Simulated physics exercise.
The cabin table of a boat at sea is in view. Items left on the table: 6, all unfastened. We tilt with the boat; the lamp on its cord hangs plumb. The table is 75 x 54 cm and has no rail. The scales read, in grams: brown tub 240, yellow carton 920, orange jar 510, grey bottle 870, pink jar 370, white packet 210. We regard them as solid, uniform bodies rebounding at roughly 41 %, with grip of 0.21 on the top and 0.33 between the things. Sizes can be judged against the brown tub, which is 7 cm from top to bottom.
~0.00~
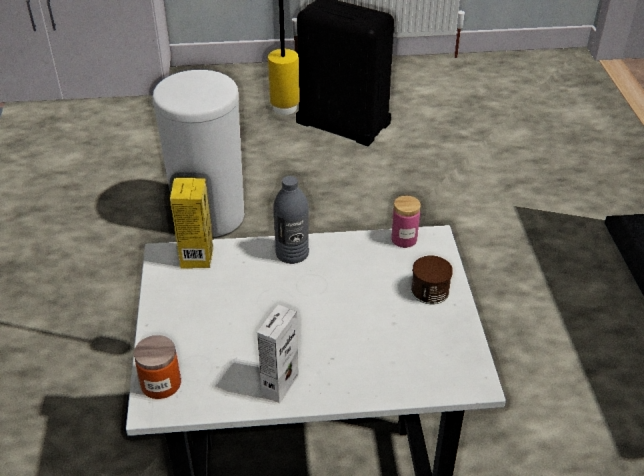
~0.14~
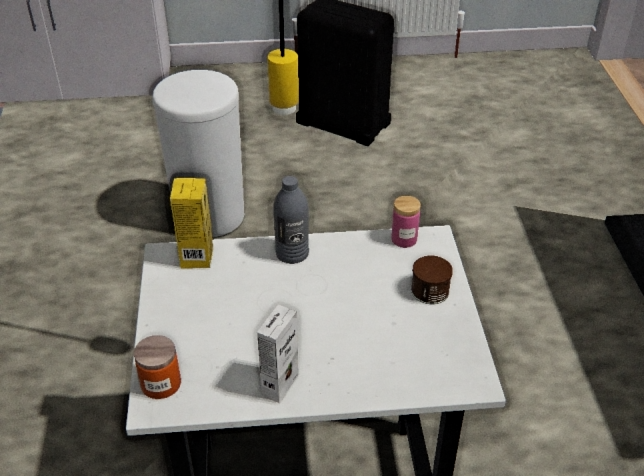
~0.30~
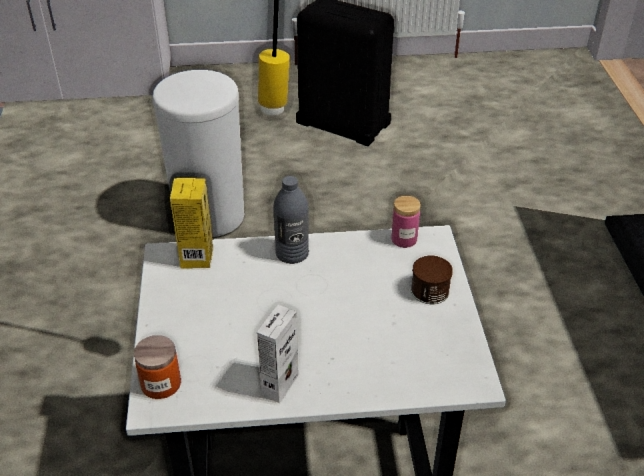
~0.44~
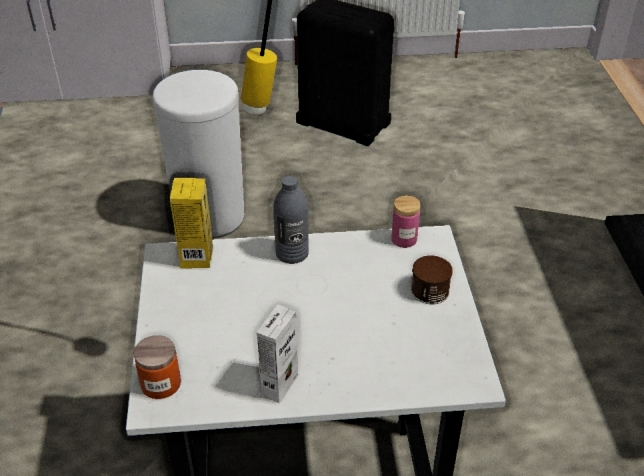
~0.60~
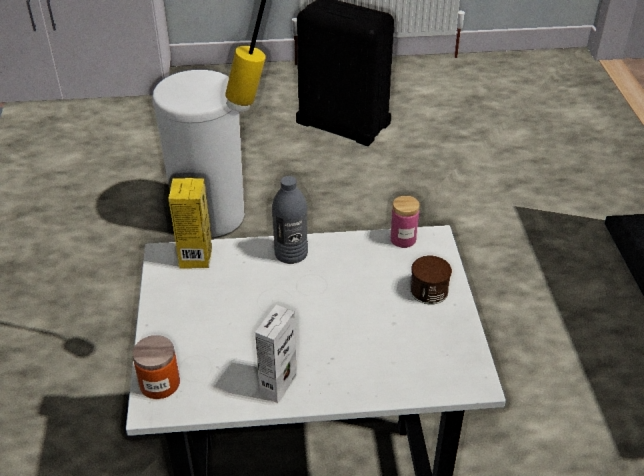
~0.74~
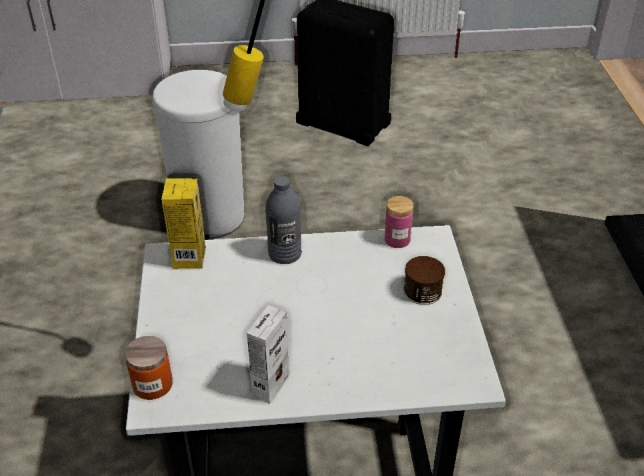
The clip opens on a white table holding a yellow carton, grey bottle, pink jar, brown tub, orange jar and white packet, with a yellow lamp hanging straight behind it. The lamp swings leftward toward the white bin, then all six items slide slightly left together, still upright.
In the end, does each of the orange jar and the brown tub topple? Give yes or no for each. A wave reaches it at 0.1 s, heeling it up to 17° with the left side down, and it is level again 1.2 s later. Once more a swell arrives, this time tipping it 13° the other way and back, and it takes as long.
Orange jar: Yes, it topples; brown tub: No, it stands.
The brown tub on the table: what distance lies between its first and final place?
The shift is close to 10 cm.
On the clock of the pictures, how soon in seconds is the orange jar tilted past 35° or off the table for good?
Time: Approximately 1.0 s.
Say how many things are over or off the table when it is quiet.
My answer is 1.
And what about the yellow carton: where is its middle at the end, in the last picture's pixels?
Resting point, approx. (149, 227) px.
Around 0.94 s, heel 11°, left side down; orange jar shifted 6 cm near (126, 369); brown tub shifted 6 cm near (404, 282); white packet shifted 7 cm.
Around 1.14 s, heel 3°, left side down; orange jar now off the table; brown tub shifted 10 cm near (387, 283); white packet shifted 11 cm.
Around 1.34 s, boat level; brown tub shifted 11 cm near (386, 283); white packet shifted 11 cm; yellow carton shifted 11 cm.
Around 1.74 s, heel 11°, right side down; brown tub shifted 11 cm near (386, 283); white packet shifted 11 cm; yellow carton shifted 11 cm.
Finally (3.0 s), off the table and tipped over, orange jar; not toppled but over 5 cm from the start, brown tub, yellow carton, grey bottle, pink jar and white packet. Final places as that camera would see them, brown tub near (388, 283).
